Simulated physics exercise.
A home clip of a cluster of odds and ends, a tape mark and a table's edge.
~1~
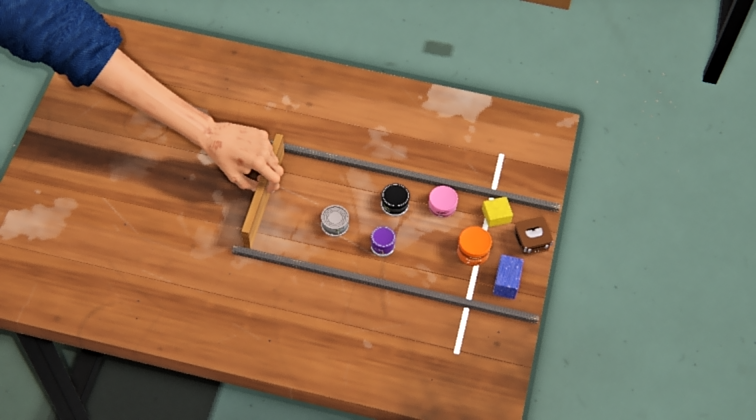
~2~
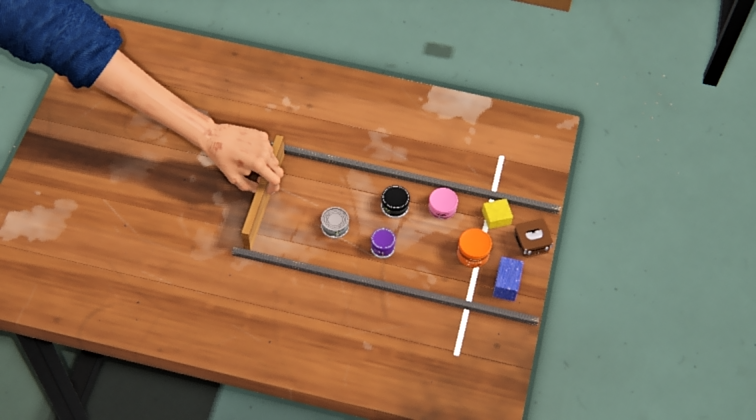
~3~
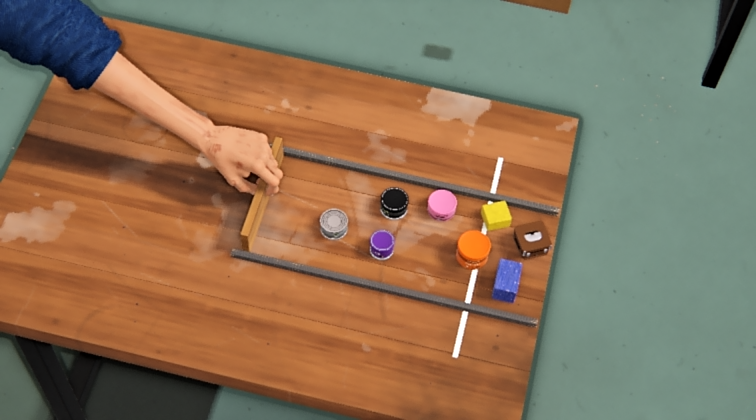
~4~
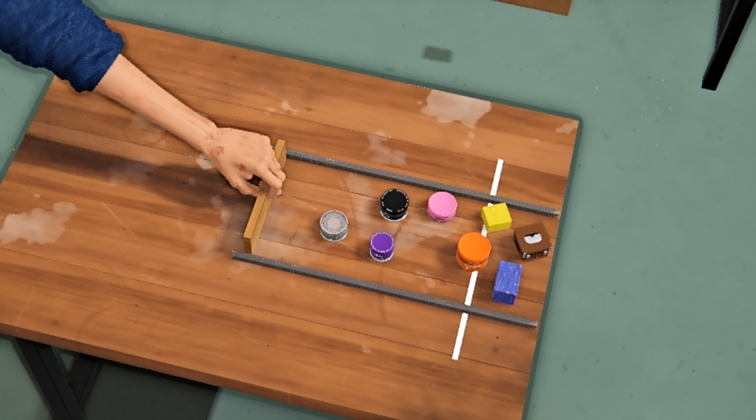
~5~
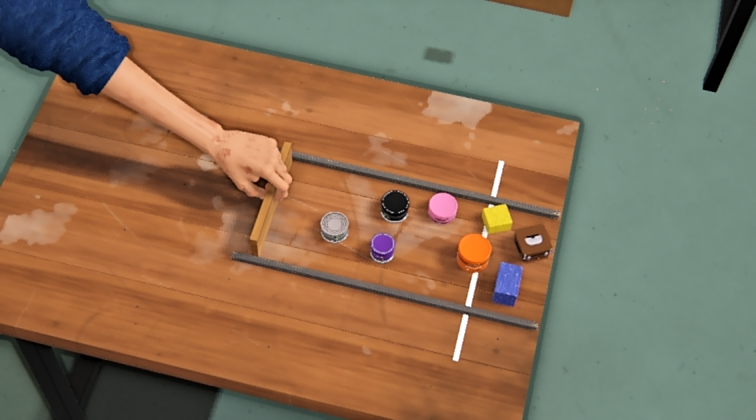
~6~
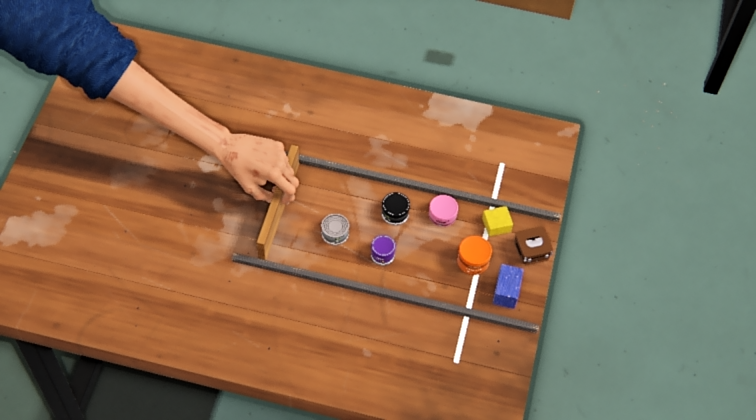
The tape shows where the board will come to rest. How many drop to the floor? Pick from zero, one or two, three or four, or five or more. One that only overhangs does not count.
The number that fall off is zero.
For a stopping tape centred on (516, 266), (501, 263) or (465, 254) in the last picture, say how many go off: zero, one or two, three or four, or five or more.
One after another: Three or four; one or two; none.
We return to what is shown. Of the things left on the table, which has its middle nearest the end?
Foremost is the brown case.
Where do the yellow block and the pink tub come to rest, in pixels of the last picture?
First (530, 223), then (504, 218).
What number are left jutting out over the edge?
It comes to 1.
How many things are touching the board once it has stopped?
That makes 4.
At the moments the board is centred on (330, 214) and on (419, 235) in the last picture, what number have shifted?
1 and 4.
Early on, none off yet; brown case at rest near (533, 246); blue block at rest near (508, 287); yellow block at rest near (497, 221).
Finally, the number that fall off is zero.
